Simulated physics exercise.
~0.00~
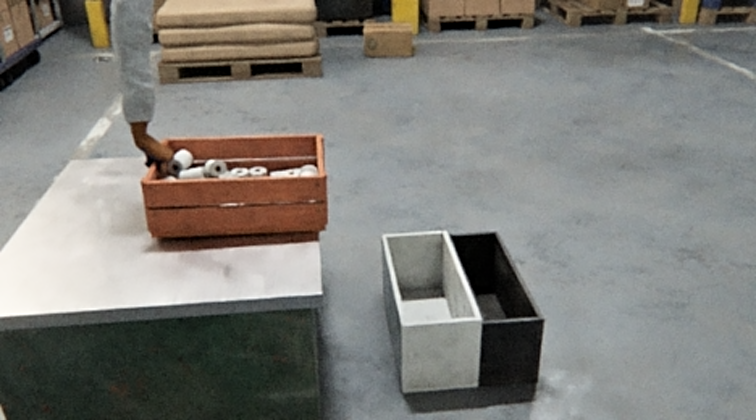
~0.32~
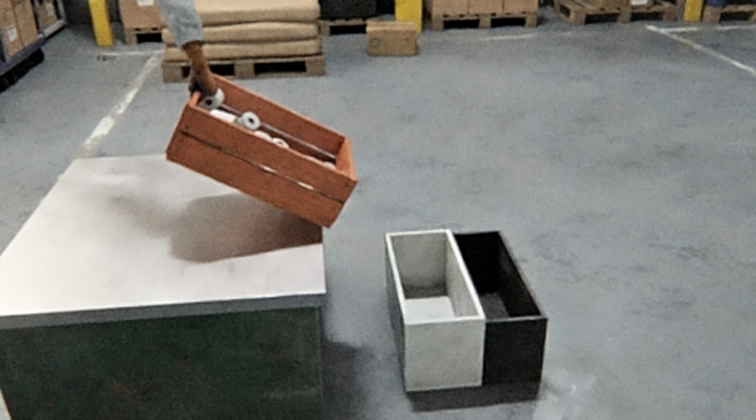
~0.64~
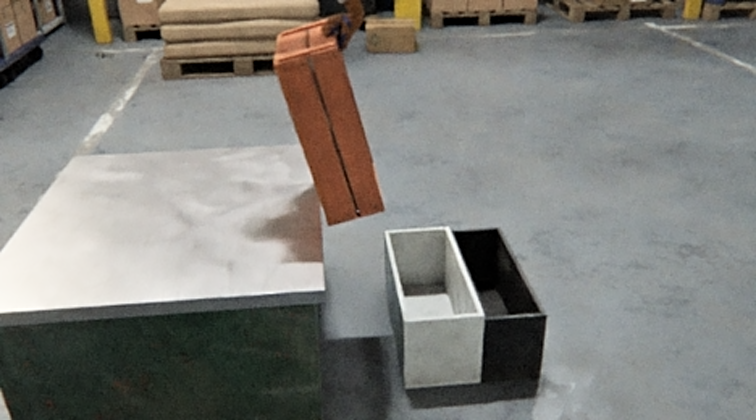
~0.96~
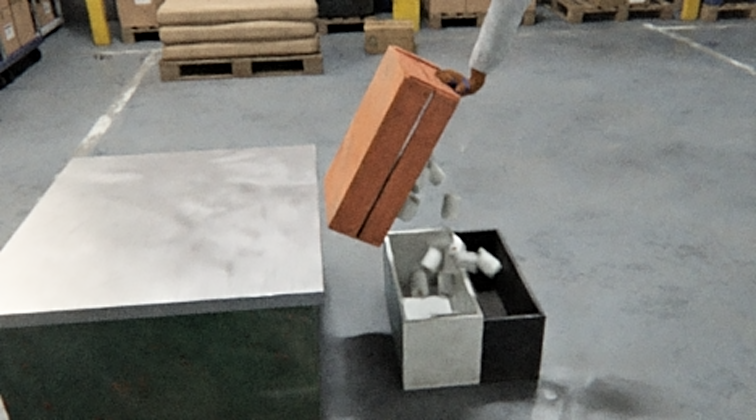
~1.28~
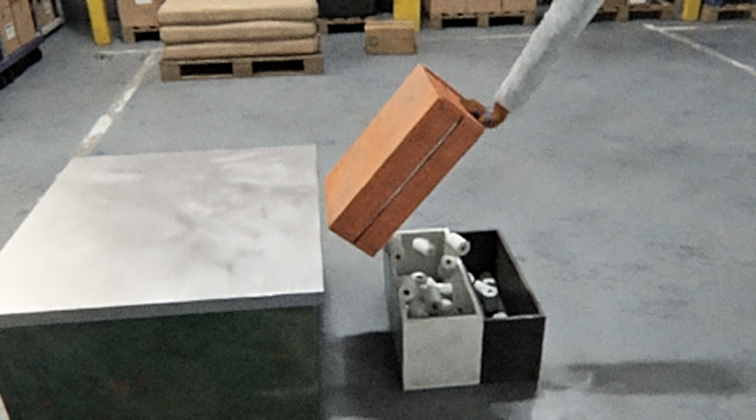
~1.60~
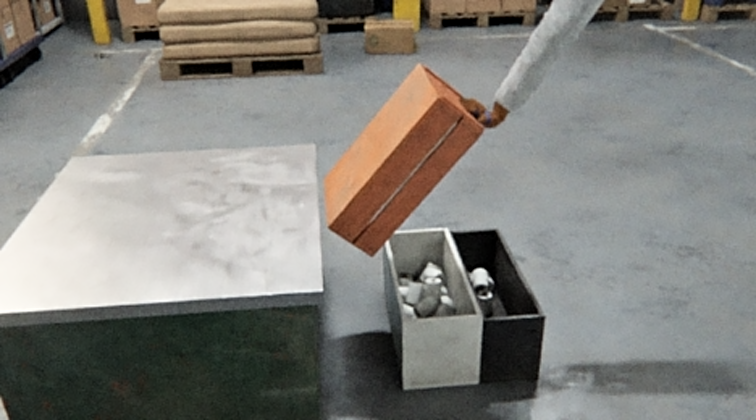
The clip shows a hand lifting and tipping an orange crate of white paper rolls off the end of a bench, spilling them into two open containers on the floor, until more rolls lie in the white tub than in the black tote beside it.
